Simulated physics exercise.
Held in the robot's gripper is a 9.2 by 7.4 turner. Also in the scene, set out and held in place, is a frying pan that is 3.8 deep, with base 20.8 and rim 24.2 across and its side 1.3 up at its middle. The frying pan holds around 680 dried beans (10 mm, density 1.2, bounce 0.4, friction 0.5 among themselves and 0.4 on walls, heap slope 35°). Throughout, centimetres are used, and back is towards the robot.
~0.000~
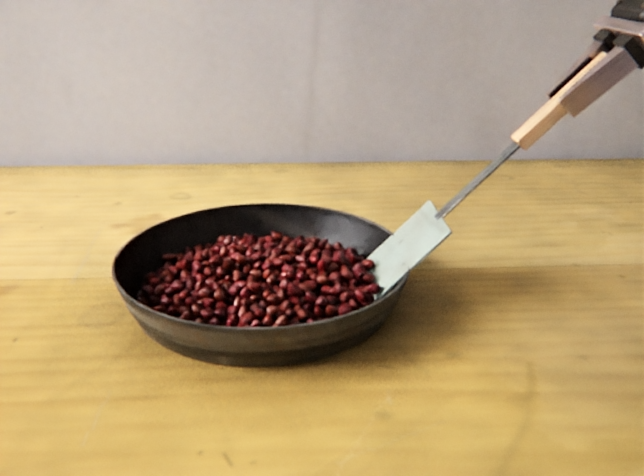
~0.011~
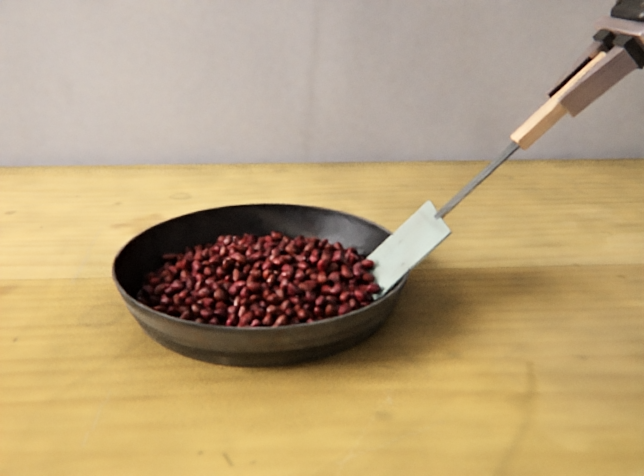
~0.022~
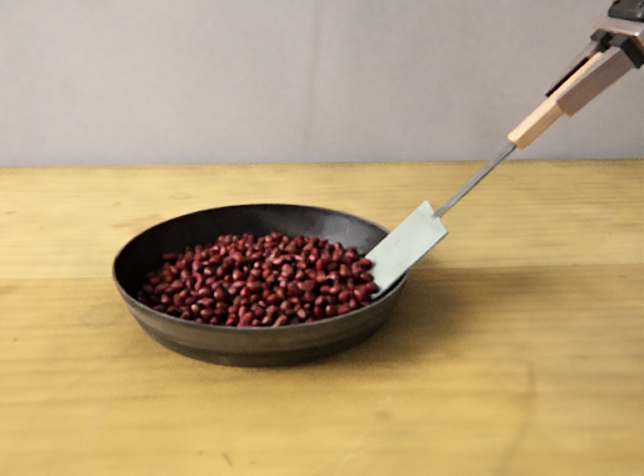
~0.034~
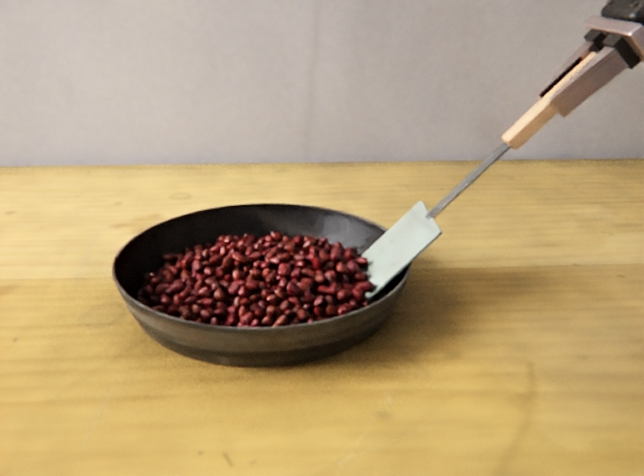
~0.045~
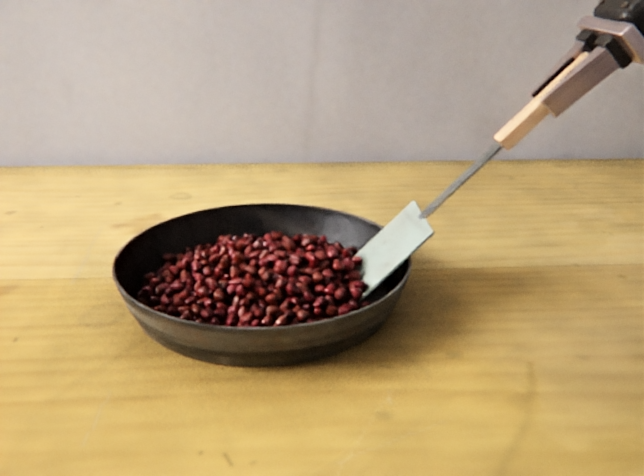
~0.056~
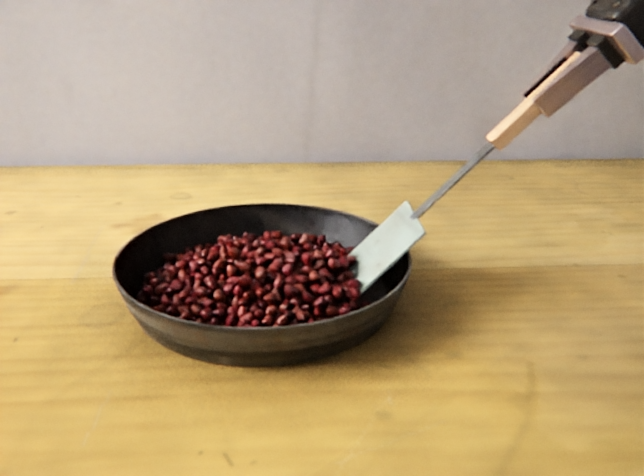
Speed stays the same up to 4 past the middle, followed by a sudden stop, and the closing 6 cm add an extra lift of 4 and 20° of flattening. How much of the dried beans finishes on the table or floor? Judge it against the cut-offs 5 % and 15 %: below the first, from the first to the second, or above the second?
Below 5 %.
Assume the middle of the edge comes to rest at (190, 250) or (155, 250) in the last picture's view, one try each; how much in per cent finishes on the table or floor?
Estimates, in order: 0 % and 10 %.
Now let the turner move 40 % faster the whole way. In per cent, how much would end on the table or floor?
Roughly 0 per cent, I'd say.
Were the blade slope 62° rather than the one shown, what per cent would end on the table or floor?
I'd put it at about 0 per cent.
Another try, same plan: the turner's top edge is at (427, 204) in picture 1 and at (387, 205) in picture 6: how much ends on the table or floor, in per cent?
Roughly 5 percent ends up there.
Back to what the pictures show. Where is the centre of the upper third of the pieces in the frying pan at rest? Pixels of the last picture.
I'd put it close to (194, 271).
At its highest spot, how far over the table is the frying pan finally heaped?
About 4.5 cm above the table.
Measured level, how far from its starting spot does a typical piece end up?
Somewhere about 2 centimetres, I'd say.
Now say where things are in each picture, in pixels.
In the first picture, turner top edge at (441, 215), sloping 46°; upper third of the load around (270, 272), from x 140 to 380, top at y 235; 683 in the frying pan.
In the second picture, turner top edge at (440, 215), sloping 46°; upper third of the load around (271, 272), from x 140 to 380, top at y 235.
In the third picture, turner top edge at (437, 215), sloping 46°; upper third of the load around (274, 271), from x 140 to 380, top at y 235.
In the fourth picture, turner top edge at (431, 216), sloping 46°; upper third of the load around (277, 270), from x 140 to 380, top at y 235.
In the fifth picture, turner top edge at (424, 216), sloping 46°; upper third of the load around (275, 268), from x 140 to 380, top at y 235.
In the sixth picture, turner top edge at (416, 216), sloping 46°; upper third of the load around (271, 268), from x 140 to 380, top at y 235; 683 in the frying pan.
By 0.12 s, sloping 46°, highest piece 4 above the table; 683 in the frying pan.
By 0.18 s, sloping 36°, highest piece 5 above the table; 683 in the frying pan.
By 0.41 s, sloping 26°, highest piece 5 above the table; 683 in the frying pan.
By 1.46 s, sloping 26°, highest piece 4 above the table; 683 in the frying pan.
Final count, 683 in the frying pan. That is 0 % on the table or floor.
